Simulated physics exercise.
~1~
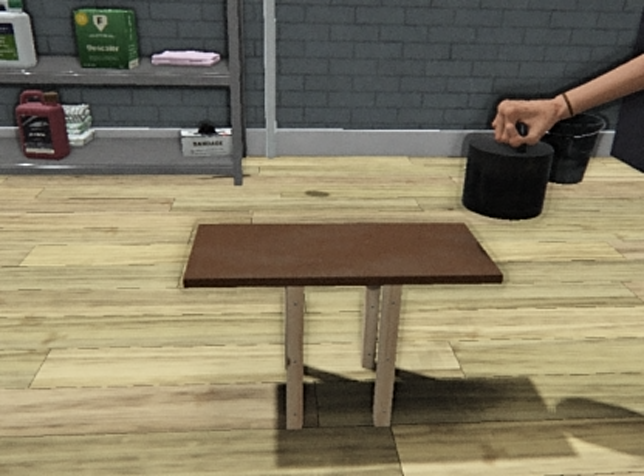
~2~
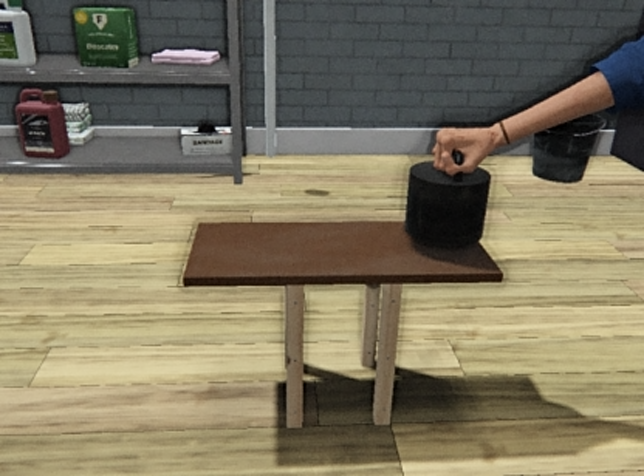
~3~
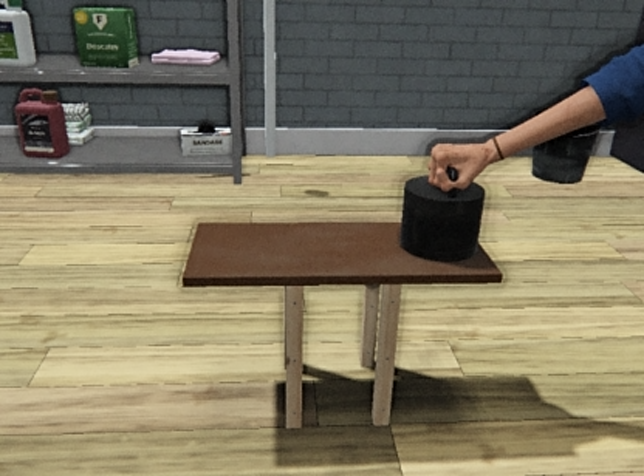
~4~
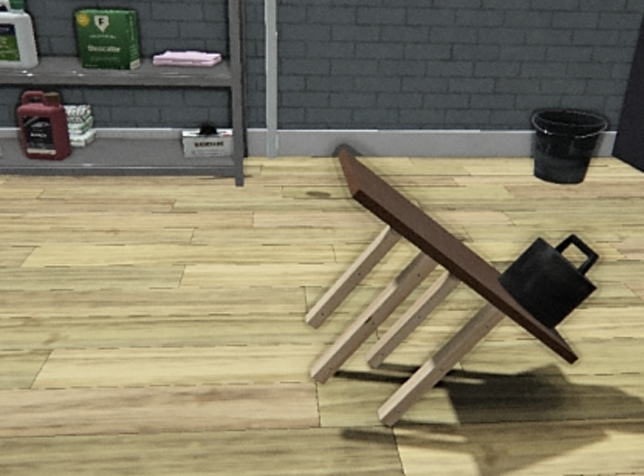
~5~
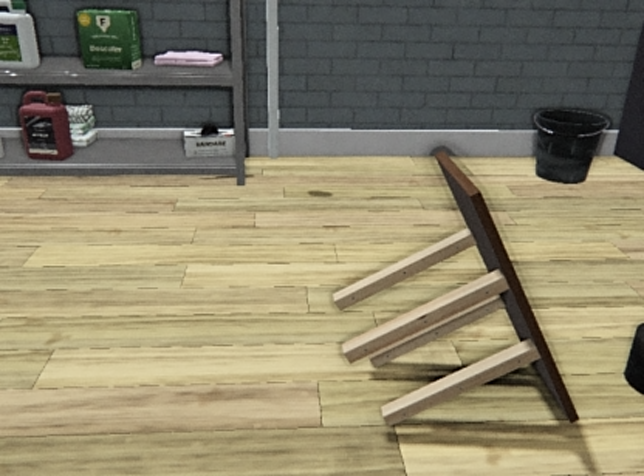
A hand setting a black cylinder on the right end of a small brown table, which tips over rightward as the cylinder slides off.
